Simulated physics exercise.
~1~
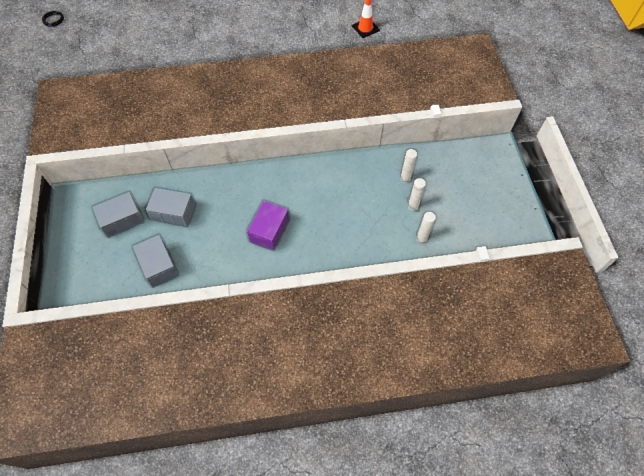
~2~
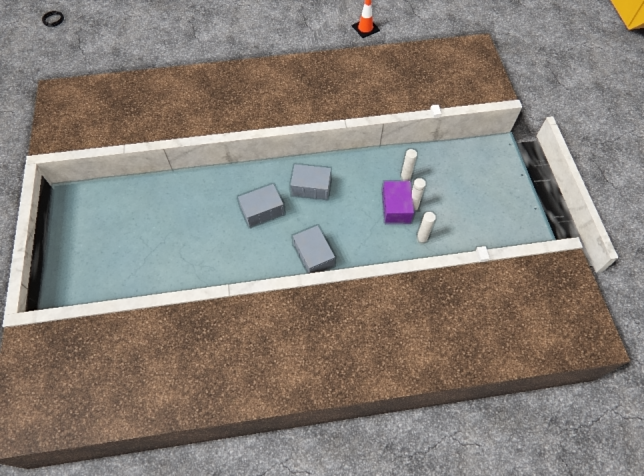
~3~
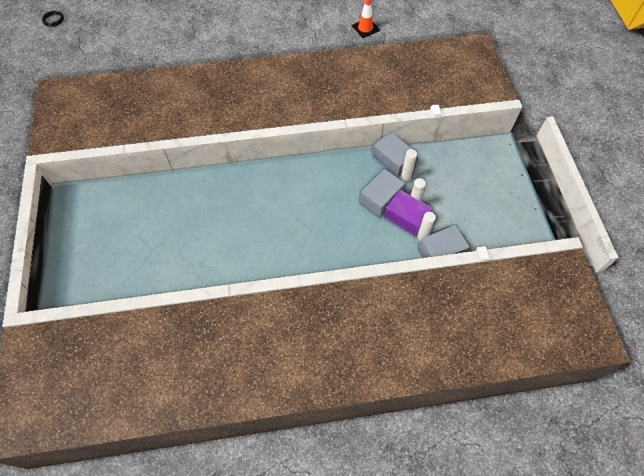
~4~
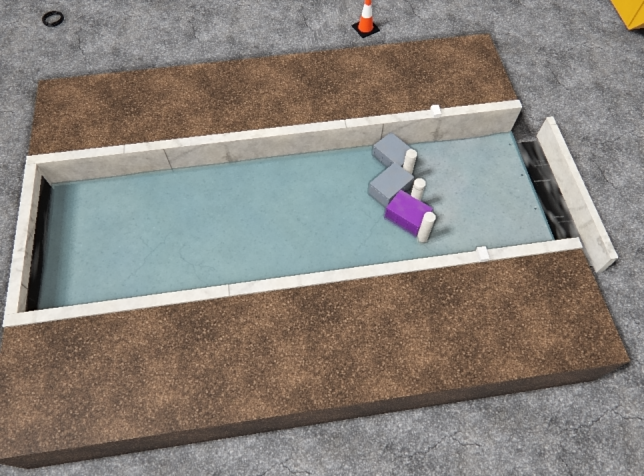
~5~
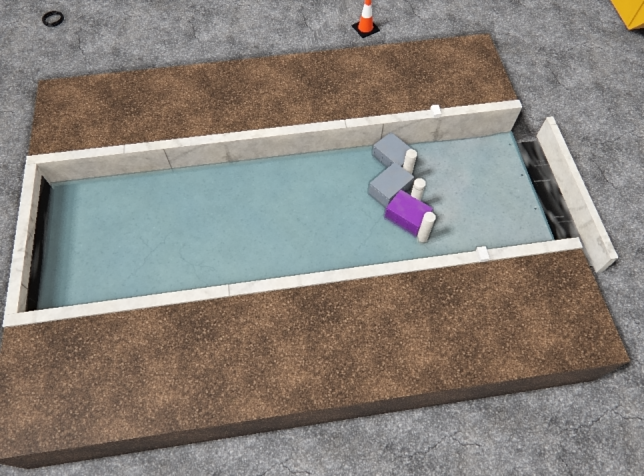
Water carries four crates right; one gray leaves while purple and two gray jam against posts.
